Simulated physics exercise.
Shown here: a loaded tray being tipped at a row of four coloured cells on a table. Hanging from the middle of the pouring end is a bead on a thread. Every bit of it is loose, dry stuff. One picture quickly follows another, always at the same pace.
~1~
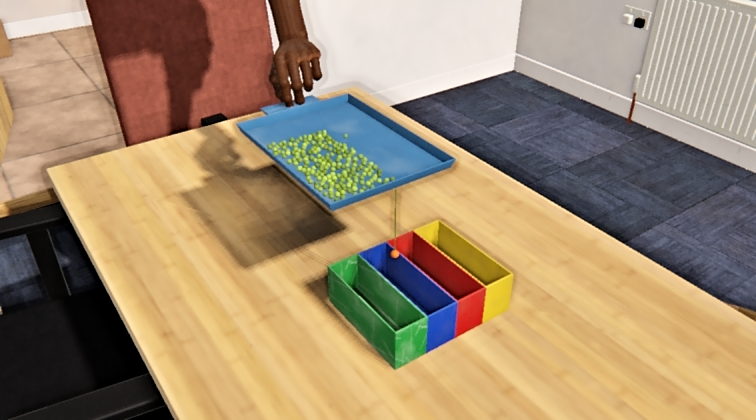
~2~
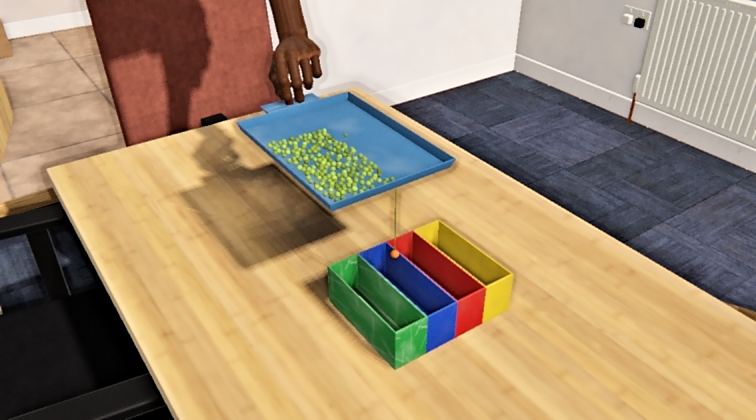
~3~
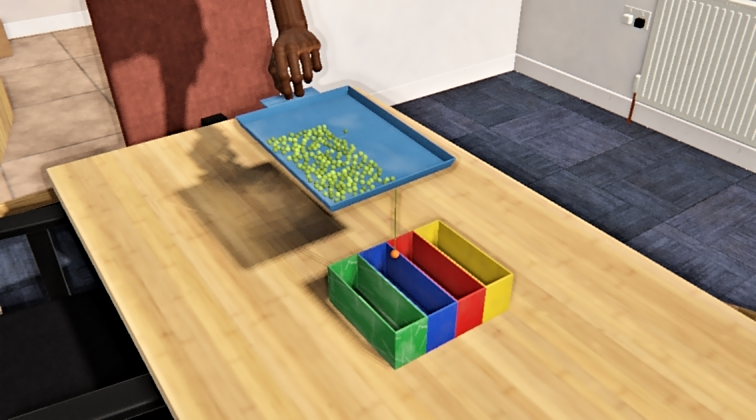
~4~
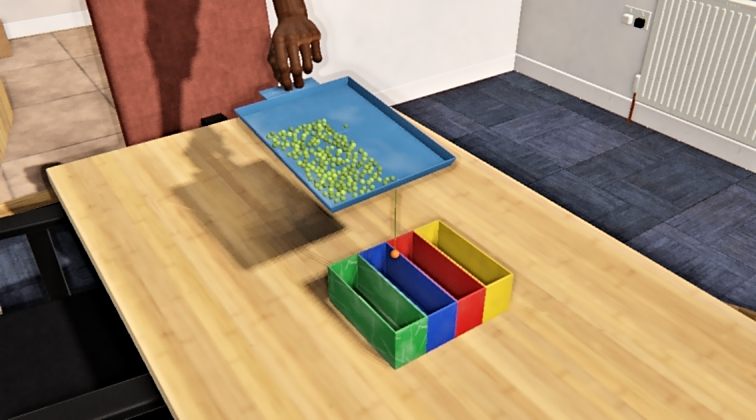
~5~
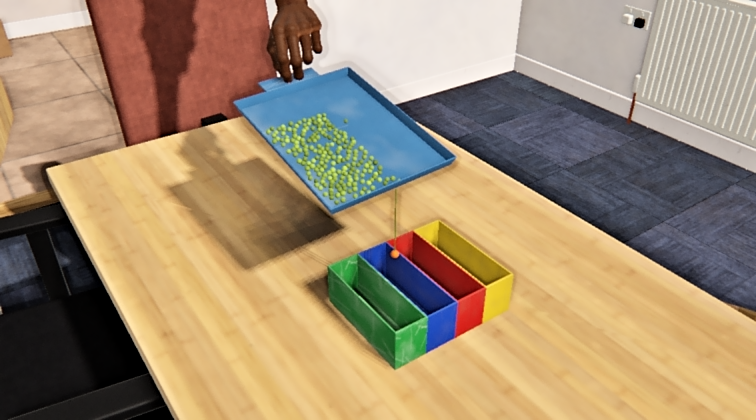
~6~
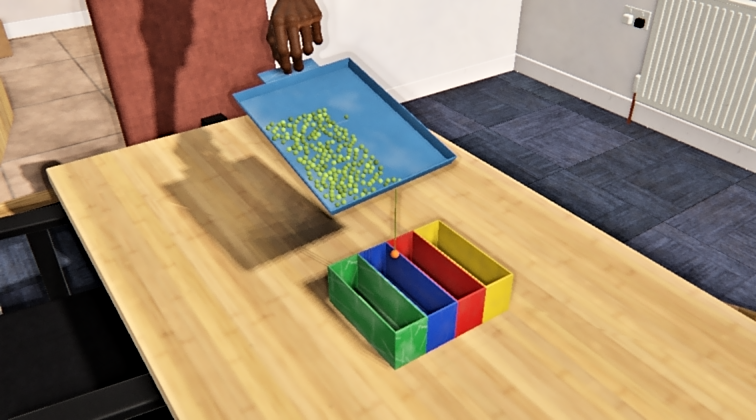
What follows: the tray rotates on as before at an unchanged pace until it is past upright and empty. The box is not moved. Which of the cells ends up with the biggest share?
Green.
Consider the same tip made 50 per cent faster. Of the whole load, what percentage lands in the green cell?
I'd put it at some 40 per cent.
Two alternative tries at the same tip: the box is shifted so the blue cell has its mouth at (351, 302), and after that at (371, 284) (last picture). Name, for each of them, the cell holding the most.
Try one: That blue cell; try two: The green cell.
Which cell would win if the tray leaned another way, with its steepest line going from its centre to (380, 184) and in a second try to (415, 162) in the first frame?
That green cell, then the yellow cell.
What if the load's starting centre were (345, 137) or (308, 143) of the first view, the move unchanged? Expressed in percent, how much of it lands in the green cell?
Near 40 per cent and near 30 per cent.
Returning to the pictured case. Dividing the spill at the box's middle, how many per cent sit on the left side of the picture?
Close to 100 %.
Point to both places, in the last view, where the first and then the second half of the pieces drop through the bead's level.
Starting near (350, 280), moving on to near (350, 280).
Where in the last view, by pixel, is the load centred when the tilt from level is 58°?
The load is centred about (349, 193).
Shortly afterwards, tray tipped steeply; all but a few on the tray; only a few in the green cell; a little falling or outside the box.
Next, tray tipped right over; only a few on the tray; near a third in the green cell; only a few in the blue cell; near two thirds falling or outside the box.
Some moments later, tray tipped past a quarter turn; near a third in the green cell; only a few in the blue cell; near two thirds falling or outside the box.
In the end, tray tipped past a quarter turn; near a third in the green cell; only a few in the blue cell; none at all in the red cell; none at all in the yellow cell; near two thirds outside the box.
